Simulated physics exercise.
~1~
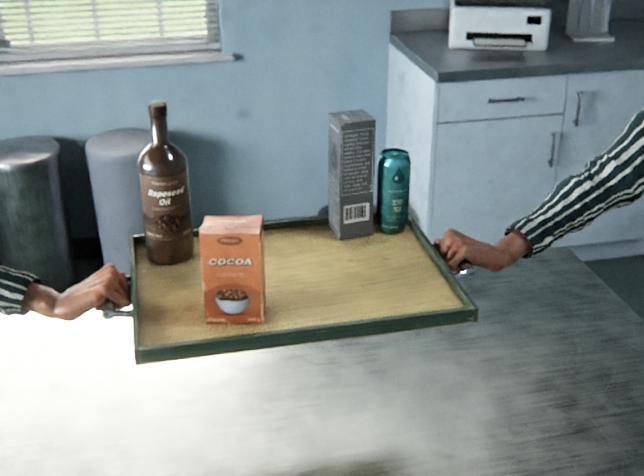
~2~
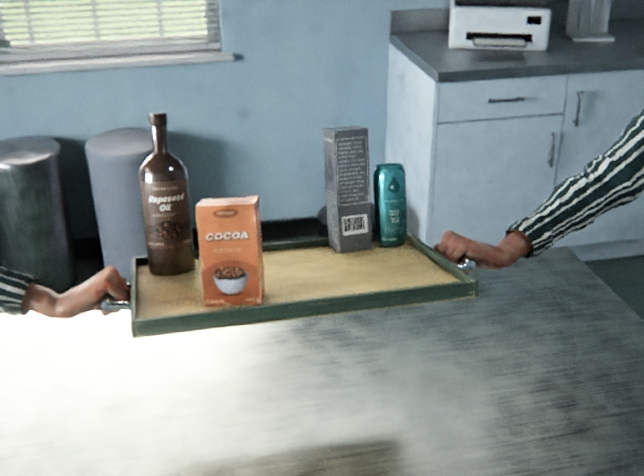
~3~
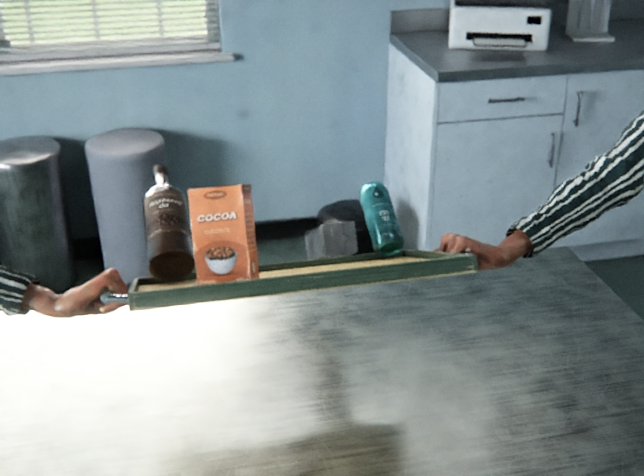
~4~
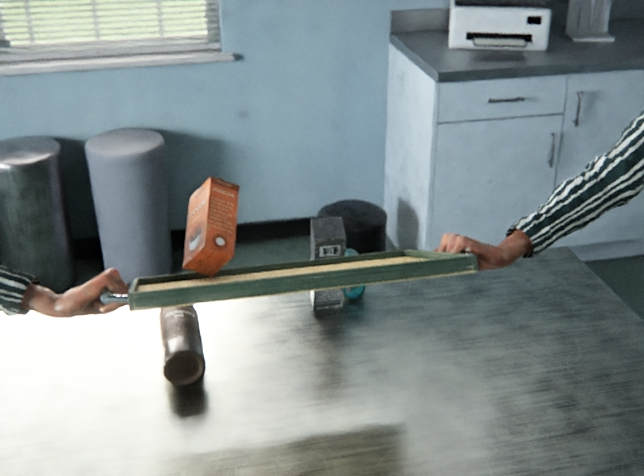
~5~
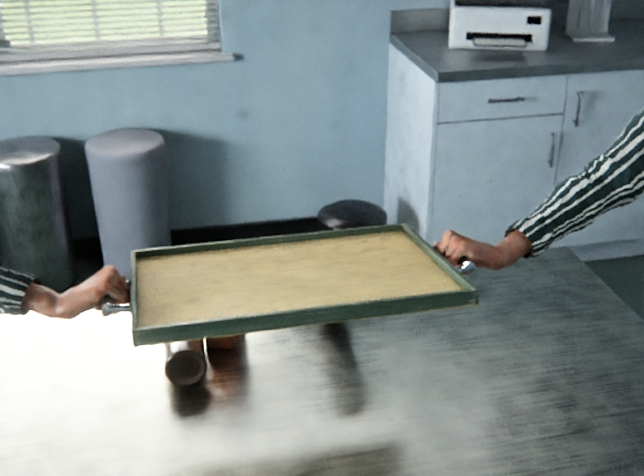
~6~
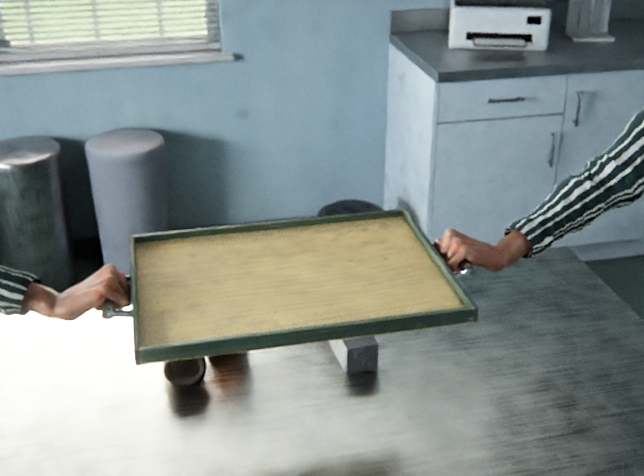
In a kitchen, two hands tilted a tray's far edge down until the brown bottle, grey carton and turquoise can slid off, then the orange cocoa carton followed, and the tray came back level, empty, above the table.
